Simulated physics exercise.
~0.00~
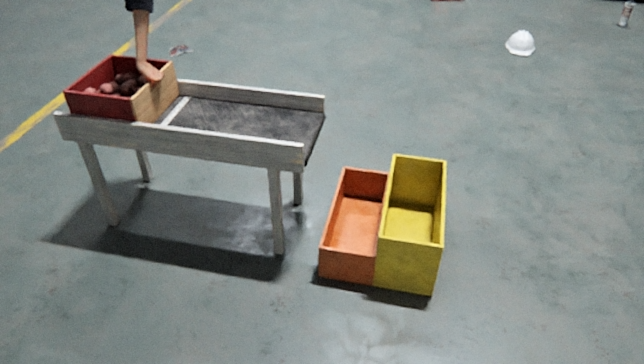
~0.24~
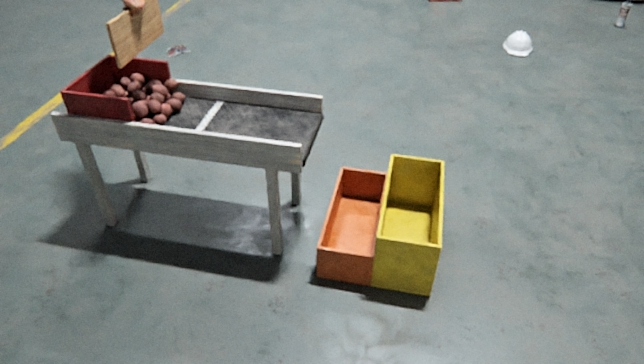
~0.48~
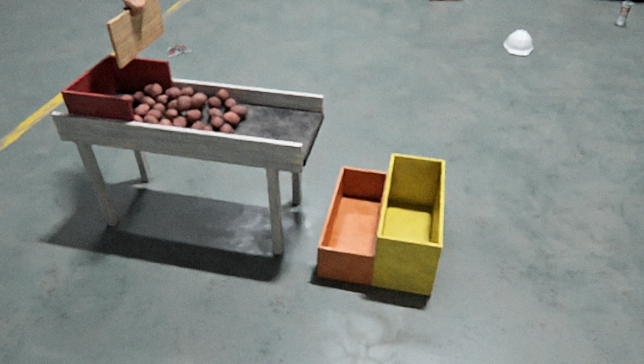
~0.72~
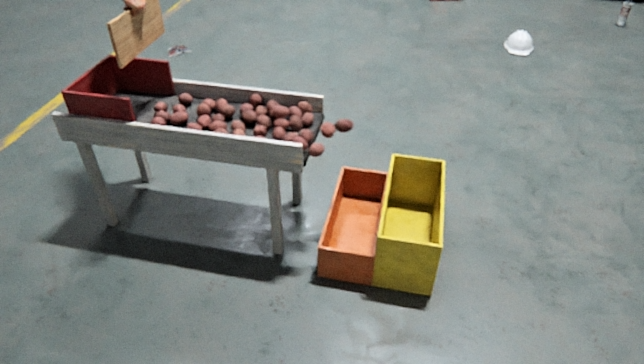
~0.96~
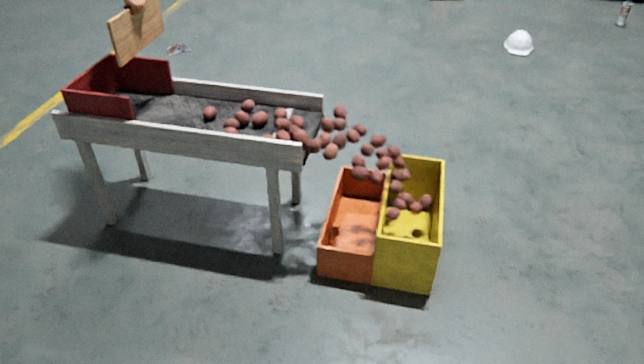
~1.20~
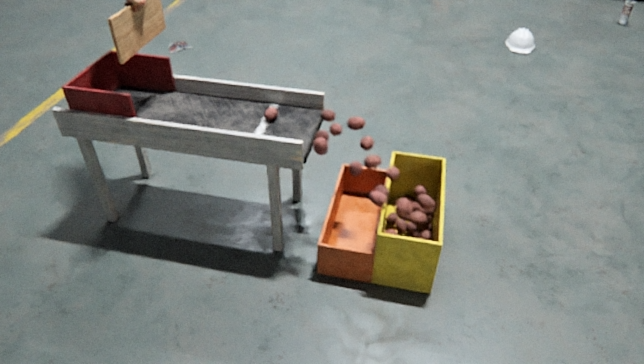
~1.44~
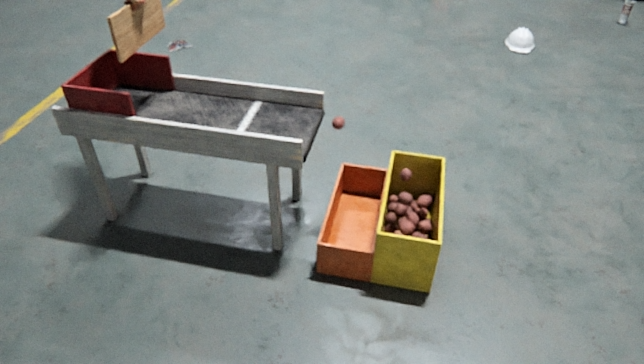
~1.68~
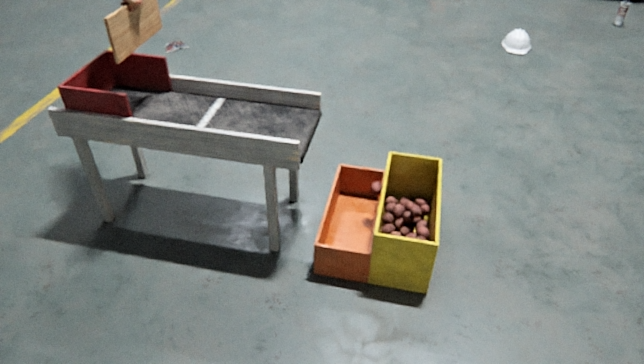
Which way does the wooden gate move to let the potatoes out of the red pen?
The wooden gate moves up, held by a hand, and stays raised above the pen.
